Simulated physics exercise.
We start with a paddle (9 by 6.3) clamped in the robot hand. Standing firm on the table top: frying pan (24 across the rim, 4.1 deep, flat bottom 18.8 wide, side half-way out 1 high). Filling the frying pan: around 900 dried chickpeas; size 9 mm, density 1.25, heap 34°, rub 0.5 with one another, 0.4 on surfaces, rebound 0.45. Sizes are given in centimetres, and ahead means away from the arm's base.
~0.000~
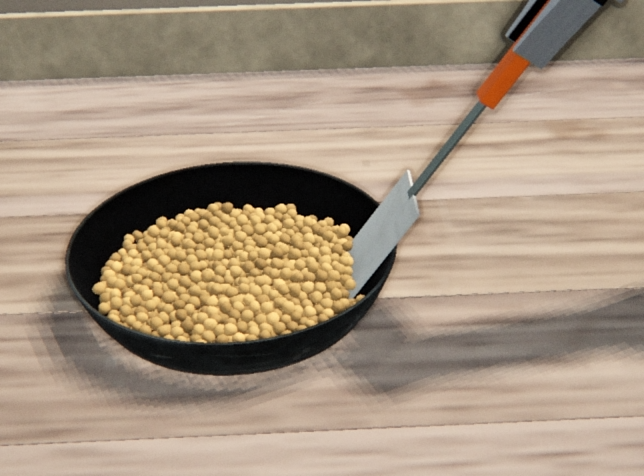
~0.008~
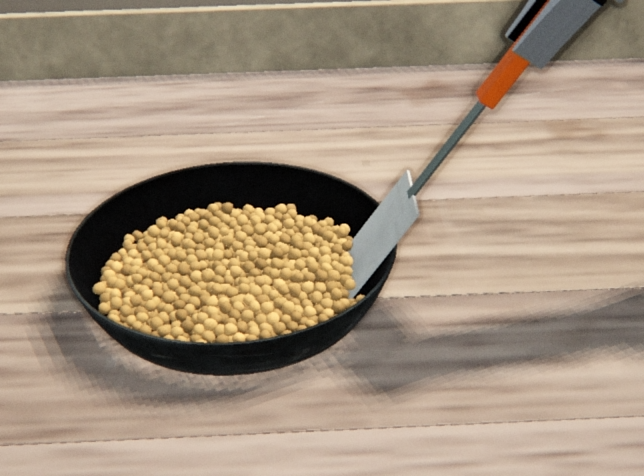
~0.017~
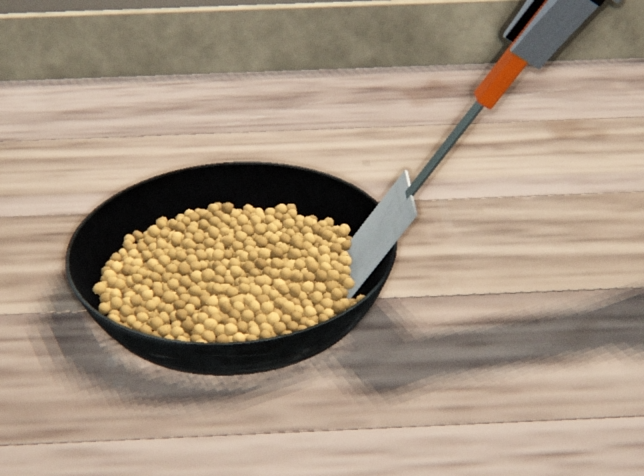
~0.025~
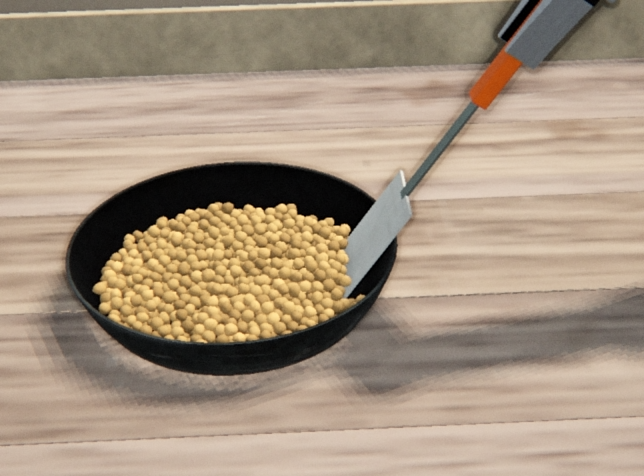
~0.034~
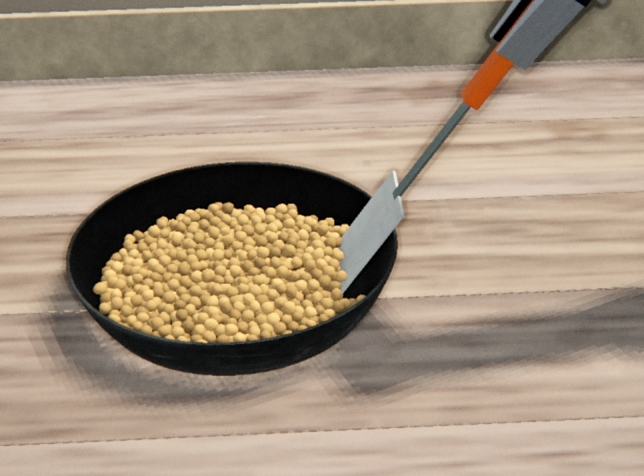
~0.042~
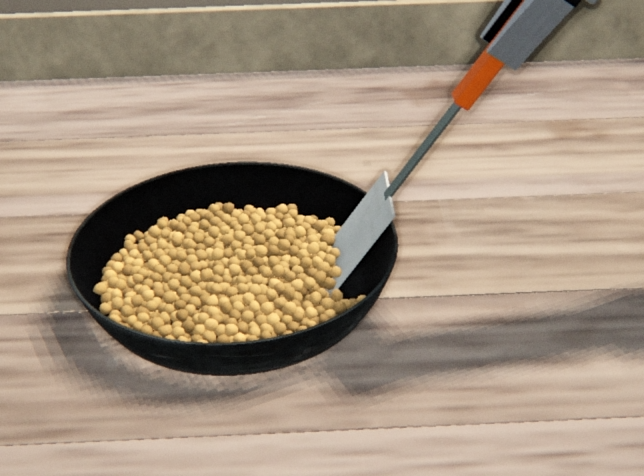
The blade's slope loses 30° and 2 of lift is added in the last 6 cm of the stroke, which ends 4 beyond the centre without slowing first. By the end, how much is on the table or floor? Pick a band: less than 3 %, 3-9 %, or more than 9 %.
It falls in the band less than 3 %.
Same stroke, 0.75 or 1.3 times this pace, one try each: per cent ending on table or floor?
Roughly 0 per cent on the first try and 0 per cent on the second.
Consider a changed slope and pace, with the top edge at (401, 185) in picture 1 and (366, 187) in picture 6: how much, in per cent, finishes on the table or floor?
My guess would be close to 0 per cent.
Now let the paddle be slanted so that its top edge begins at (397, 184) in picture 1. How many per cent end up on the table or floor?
Roughly 0 percent ends on the table or floor.
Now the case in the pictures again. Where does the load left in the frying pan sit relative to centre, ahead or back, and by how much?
It rests close to 3.0 centimetres ahead of centre.
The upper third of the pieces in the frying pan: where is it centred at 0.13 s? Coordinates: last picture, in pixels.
Centre: Approx. (217, 258) in the last view.
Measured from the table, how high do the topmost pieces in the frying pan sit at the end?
It reaches around 4.5 cm.
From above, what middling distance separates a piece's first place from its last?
I'd guess close to 2 centimetres.
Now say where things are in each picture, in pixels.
The first picture shows the paddle top edge at (413, 192), sloping 56°; upper third of the load around (237, 267), from x 100 to 360, top at y 210; 900 in the frying pan.
The second picture shows the paddle top edge at (413, 192), sloping 56°; upper third of the load around (237, 266), from x 100 to 360, top at y 210.
The third picture shows the paddle top edge at (411, 192), sloping 56°; upper third of the load around (238, 266), from x 100 to 360, top at y 210.
The fourth picture shows the paddle top edge at (406, 192), sloping 56°; upper third of the load around (240, 266), from x 100 to 360, top at y 210.
The fifth picture shows the paddle top edge at (399, 192), sloping 56°; upper third of the load around (240, 265), from x 100 to 360, top at y 210.
The sixth picture shows the paddle top edge at (390, 193), sloping 56°; upper third of the load around (248, 263), from x 100 to 360, top at y 210; 900 in the frying pan.
After 0.08 s, sloping 56°, highest piece 5 above the table; 900 in the frying pan.
After 0.13 s, sloping 43°, highest piece 6 above the table; 900 in the frying pan.
After 0.35 s, sloping 26°, highest piece 4 above the table; 900 in the frying pan.
After 1.40 s, sloping 26°, highest piece 4 above the table; 900 in the frying pan.
In the end, 900 in the frying pan. That is 0 % on the table or floor.
